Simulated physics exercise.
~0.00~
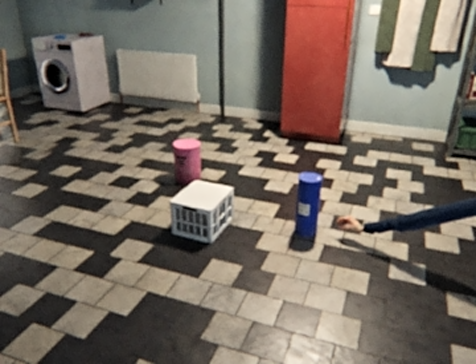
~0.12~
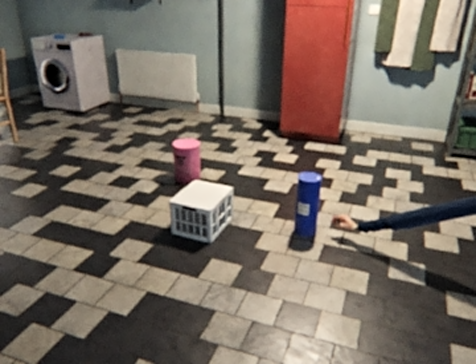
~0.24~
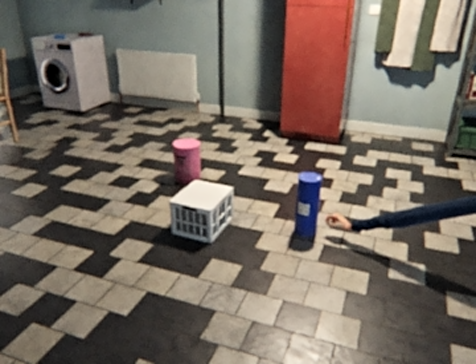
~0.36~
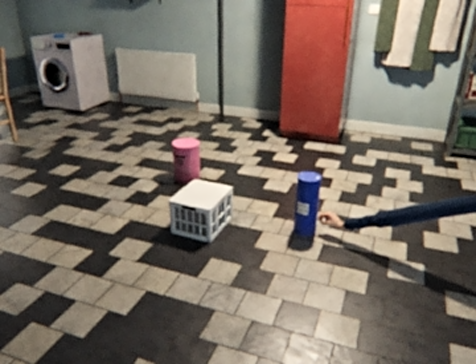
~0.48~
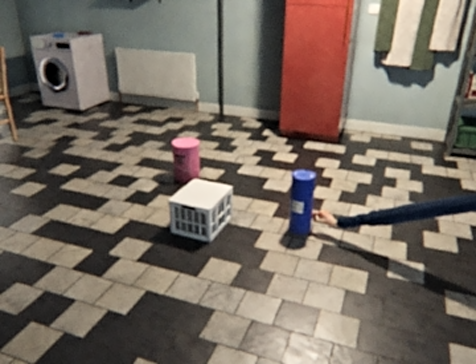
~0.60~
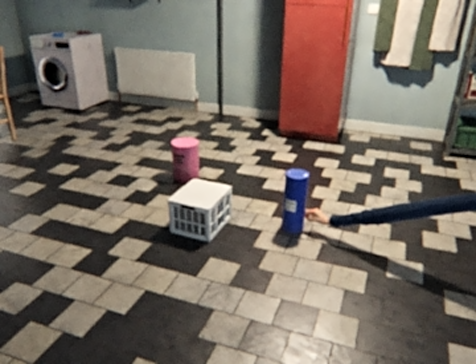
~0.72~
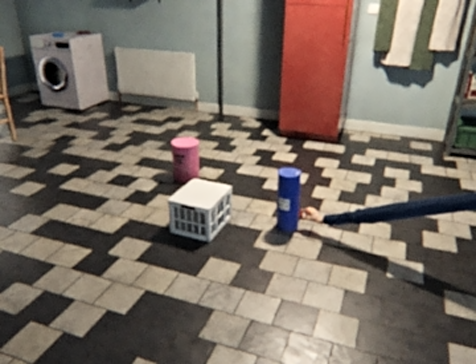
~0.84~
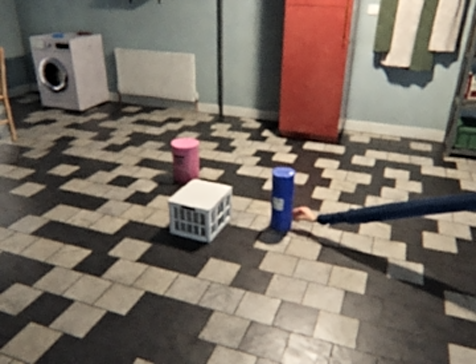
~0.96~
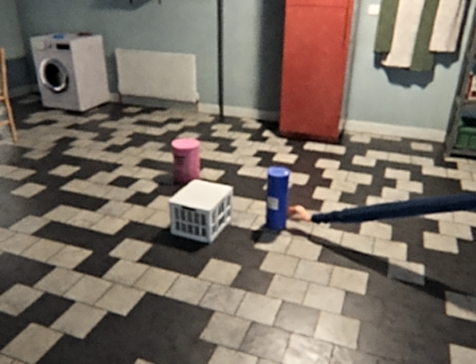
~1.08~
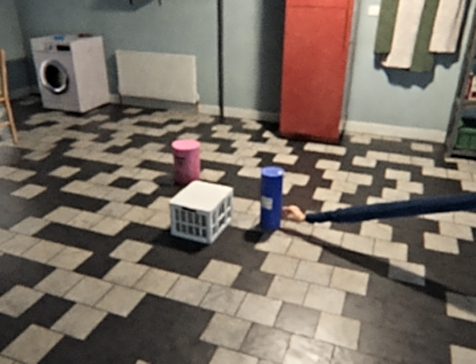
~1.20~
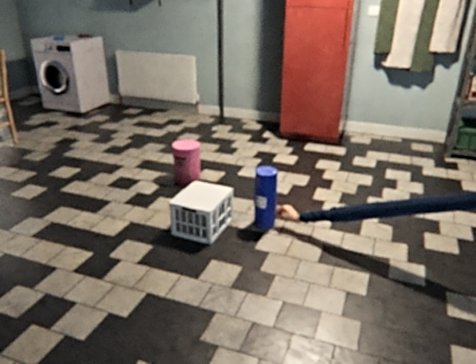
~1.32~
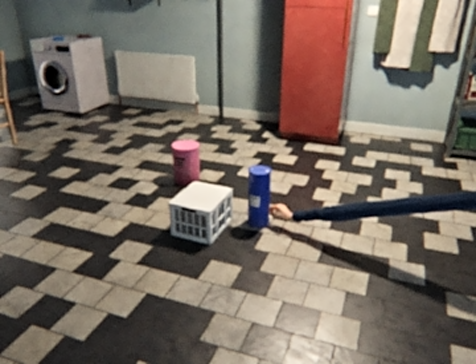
To begin with, a blue canister stands upright on a black and cream tiled floor, to the right of a white crate and a pink pail, while an arm in a dark sleeve reaches in from the right. The pointing hand closes the small gap and meets the canister's side. The canister then slides steadily left across the tiles, with the hand following right behind it. The crate and the pail stay where they are. By the end, the canister is still upright, close to the crate, with the hand beside it.
